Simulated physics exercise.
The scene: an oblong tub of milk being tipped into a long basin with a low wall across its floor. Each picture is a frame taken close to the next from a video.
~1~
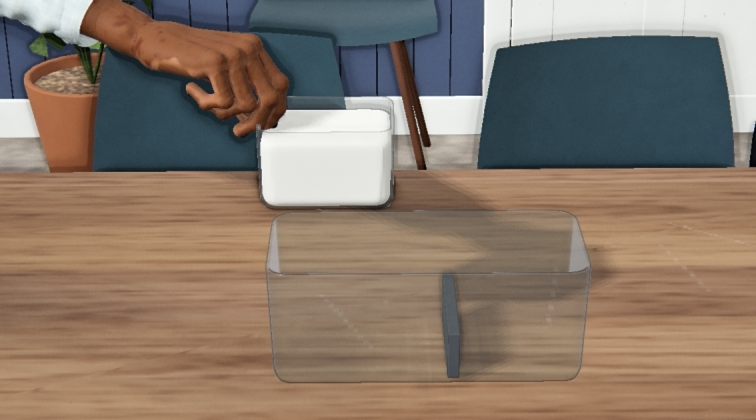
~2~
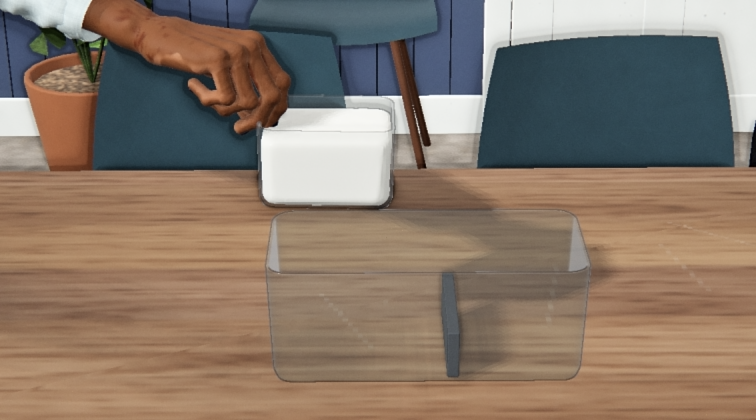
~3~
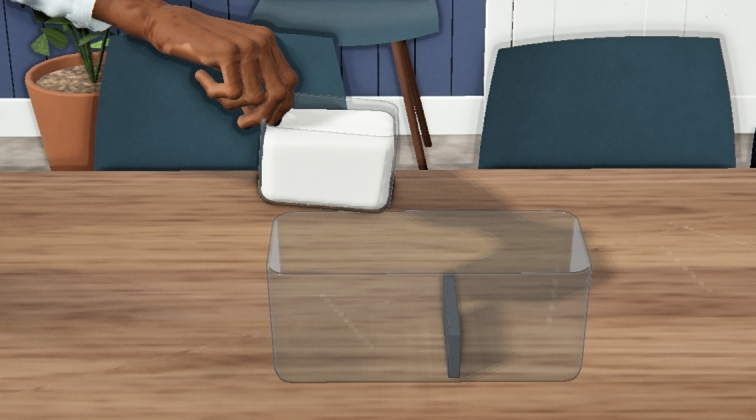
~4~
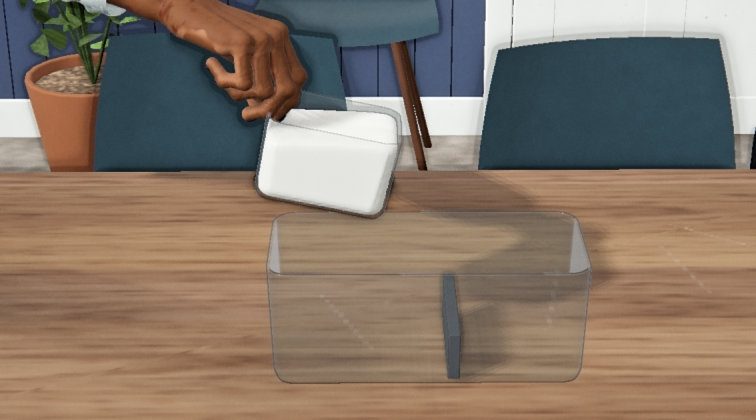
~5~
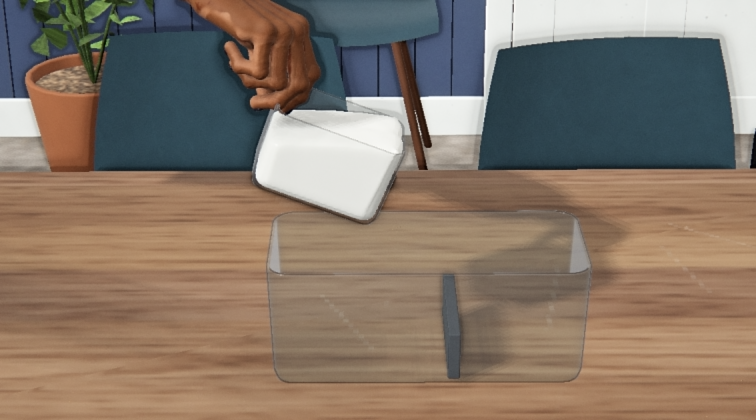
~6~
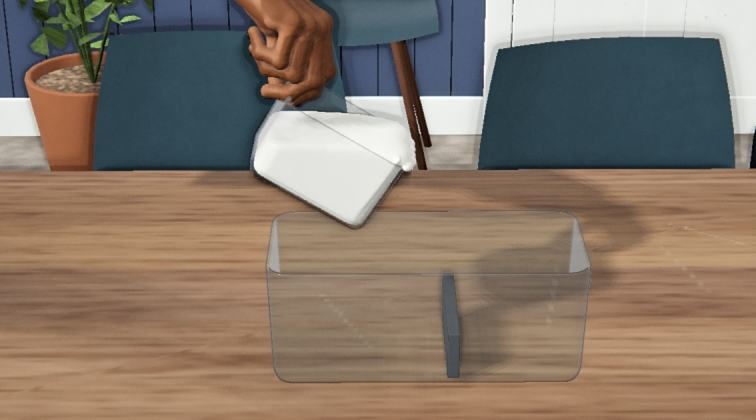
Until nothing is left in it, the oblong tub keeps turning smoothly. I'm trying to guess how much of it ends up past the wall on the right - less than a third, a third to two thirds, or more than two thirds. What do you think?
I'd say a third to two thirds.
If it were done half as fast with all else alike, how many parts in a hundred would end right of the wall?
About 65 per cent would end up there.
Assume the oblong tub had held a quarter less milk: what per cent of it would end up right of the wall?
30 per cent.
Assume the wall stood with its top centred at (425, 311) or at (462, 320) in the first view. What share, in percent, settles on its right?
70 per cent first, then 40 per cent.
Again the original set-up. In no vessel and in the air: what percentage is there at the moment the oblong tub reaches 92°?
Something close to 25 percent of it.
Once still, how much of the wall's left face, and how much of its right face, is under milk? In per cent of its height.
Left 30 per cent, right 50.
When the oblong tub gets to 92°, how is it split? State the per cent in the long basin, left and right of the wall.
Near 10 in a hundred left, near 30 in a hundred right.
A moment on, the oblong tub is tipped on its side and 31 per cent is still to pour, 11 is left of the wall and 31 right of it.
Next, the oblong tub is tipped right over and 7 per cent is still to pour, 38 is left of the wall and 51 right of it.
Then the oblong tub is tipped right over and 1 per cent is still to pour, 48 is left of the wall and 50 right of it.
Later the oblong tub is tipped right over and 0 per cent is still to pour, 49 is left of the wall and 50 right of it.
In the end 49 per cent lies left of the wall, 50 right of it and 1 outside.
